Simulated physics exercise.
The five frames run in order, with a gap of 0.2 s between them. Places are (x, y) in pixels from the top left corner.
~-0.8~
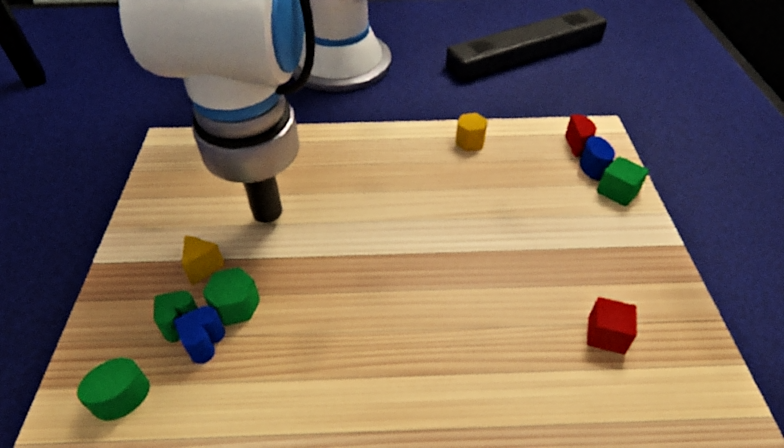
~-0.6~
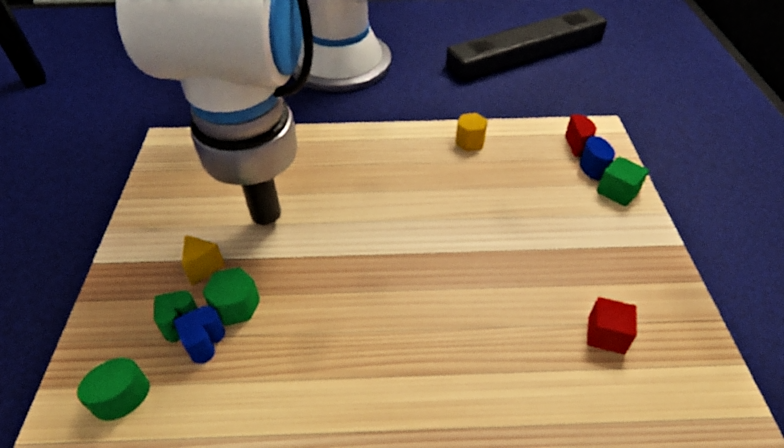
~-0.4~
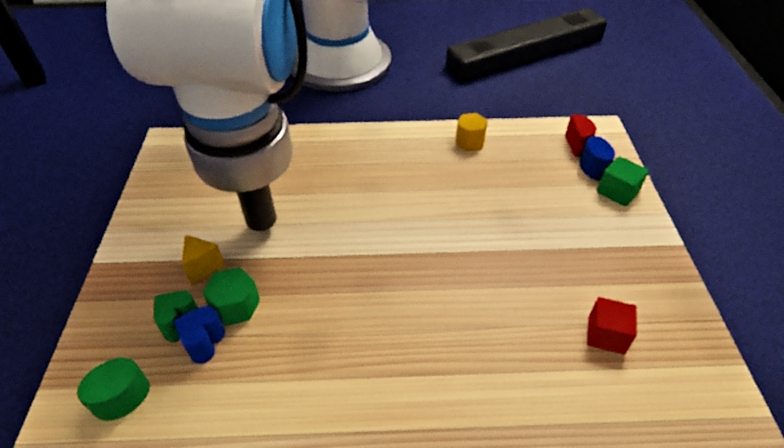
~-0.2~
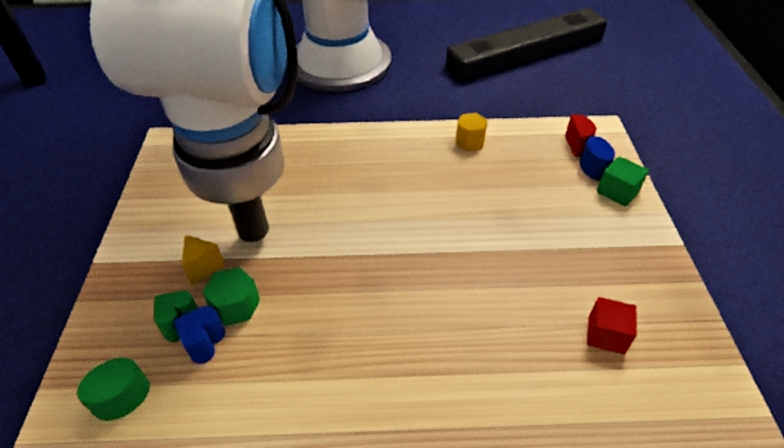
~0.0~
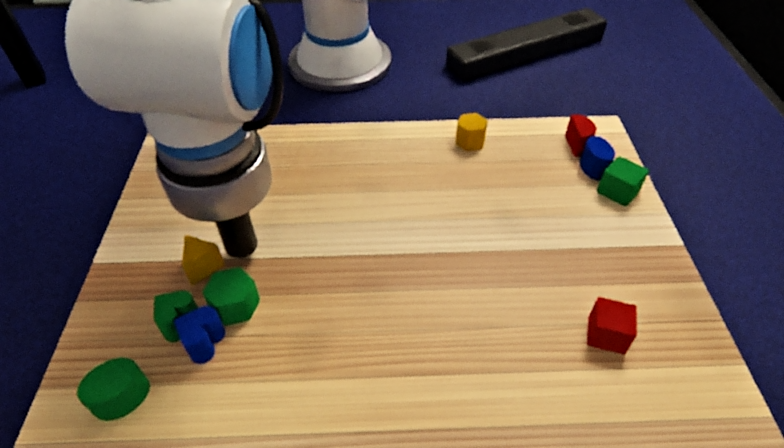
Robot arm moving its black peg slightly down and left toward a yellow triangular block, while the coloured blocks stay still.
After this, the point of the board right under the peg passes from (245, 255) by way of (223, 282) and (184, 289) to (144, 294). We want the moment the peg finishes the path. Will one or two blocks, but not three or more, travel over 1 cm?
Yes, that is how it ends up.
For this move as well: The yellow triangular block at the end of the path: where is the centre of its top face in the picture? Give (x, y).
So, by the moment the path ends, you'll find the top centre of the yellow triangular block at (158, 247).
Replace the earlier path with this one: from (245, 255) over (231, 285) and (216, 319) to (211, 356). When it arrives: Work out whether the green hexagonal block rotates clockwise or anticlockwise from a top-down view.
That block twists counter-clockwise.
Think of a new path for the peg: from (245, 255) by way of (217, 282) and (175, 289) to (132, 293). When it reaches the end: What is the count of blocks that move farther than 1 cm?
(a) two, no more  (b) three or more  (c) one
c.
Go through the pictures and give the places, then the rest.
The first frame shows lower end of the peg (268, 213), tops of blocks, green heart block (170, 304), yellow triangular block (195, 248), green hexagonal block (228, 286).
The second frame shows peg (266, 215), blocks as before.
The third frame shows peg (262, 221), blocks as before.
The fourth frame shows peg (254, 232), blocks as before.
The fifth frame shows peg (242, 247), green heart block (170, 304), yellow triangular block (195, 248), green hexagonal block (228, 286).
The first path, step by step. One third of the way, peg (220, 274); yellow triangular block (182, 252), turned 50° clockwise; green hexagonal block (227, 290).
Two thirds of the way, peg (180, 282); yellow triangular block (164, 249); green hexagonal block (227, 290).
At the end, peg (140, 286); green heart block not moved; yellow triangular block (158, 247), turned 145° clockwise; green hexagonal block (227, 290).
